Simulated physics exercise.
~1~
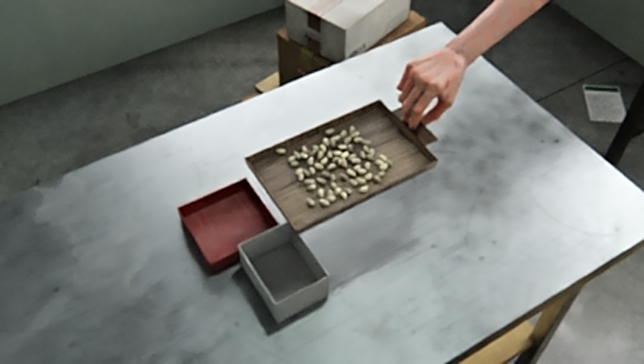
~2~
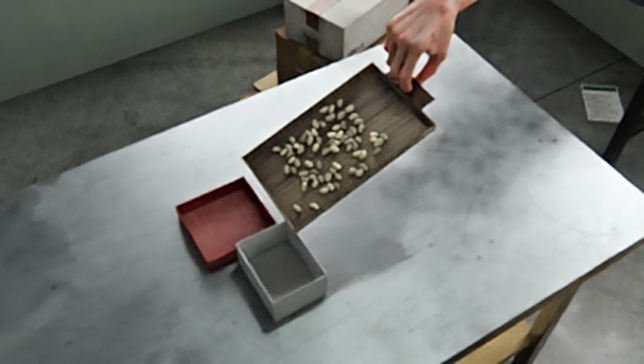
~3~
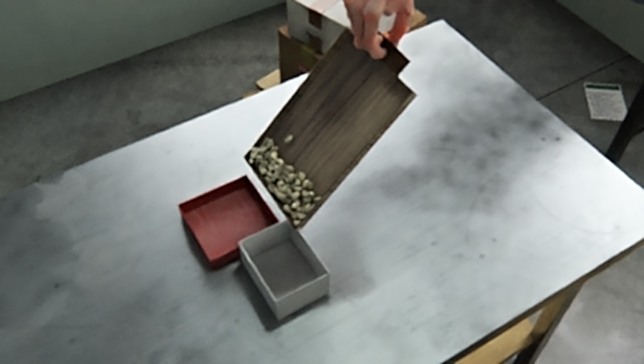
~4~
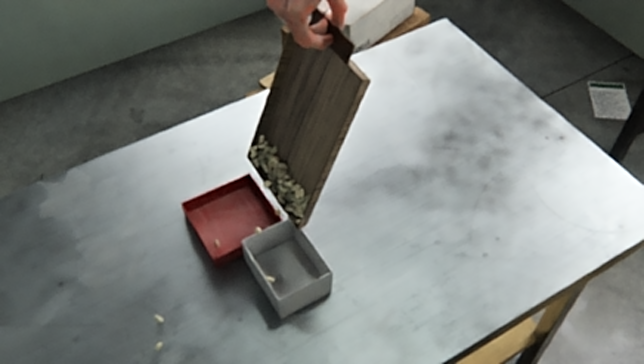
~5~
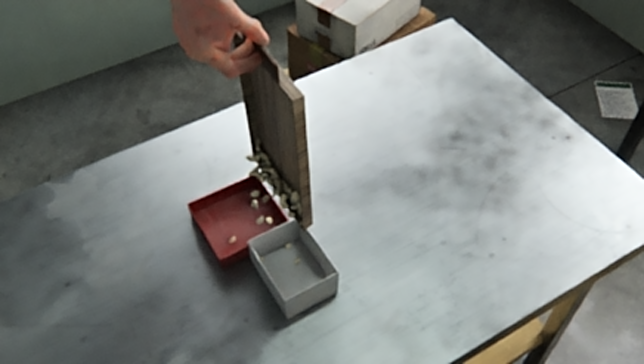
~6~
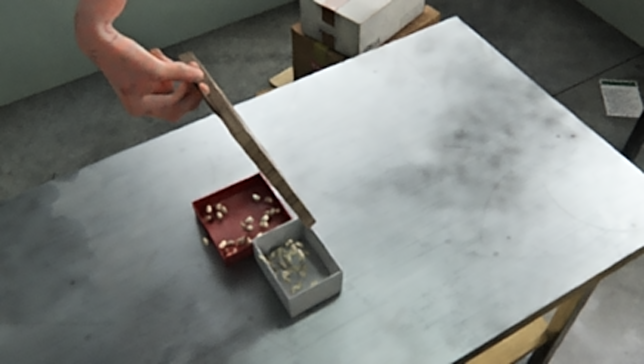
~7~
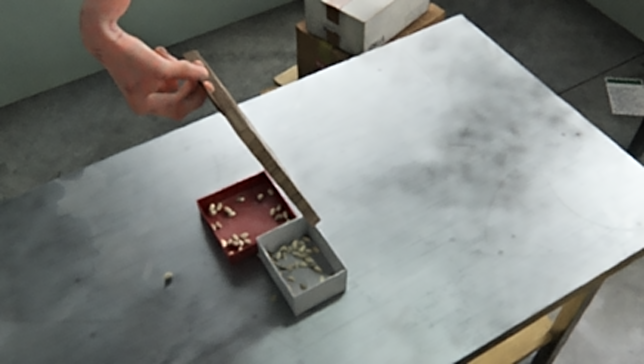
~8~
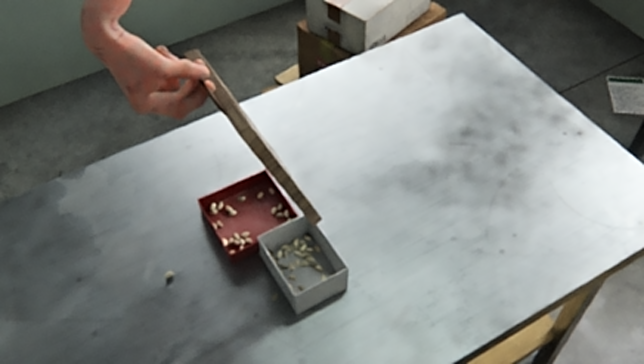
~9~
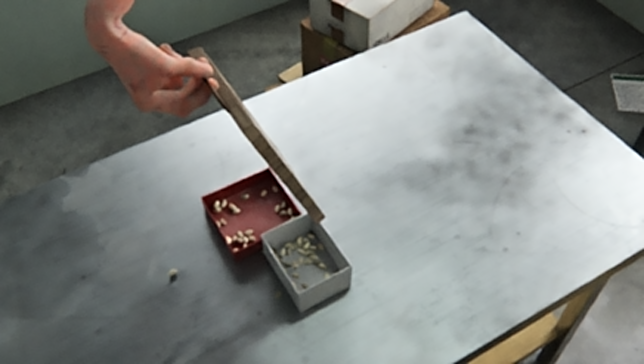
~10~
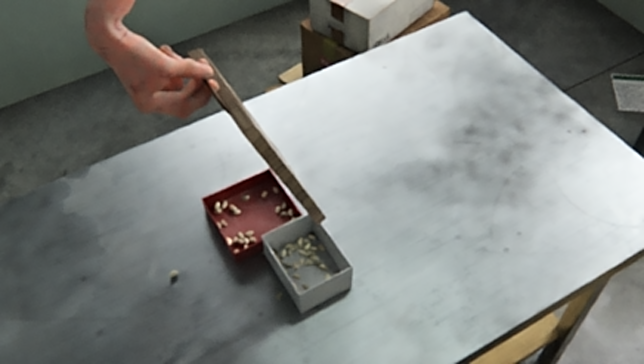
A hand grips the far edge of a shallow wooden tray scattered with pale beans, seen from above on a grey, smoky-patterned table. Just below and left of it sit a red tin and a whitish-grey tin, touching at a corner, with a cardboard box behind the table. The hand lifts the tray's far side and swings it up to the left, and the beans slide together at the low edge. As the tray passes upright, they tumble into both tins. Finally the hand holds the emptied tray still, tipped over leftward, with beans in each tin and a stray one on the table to the left.
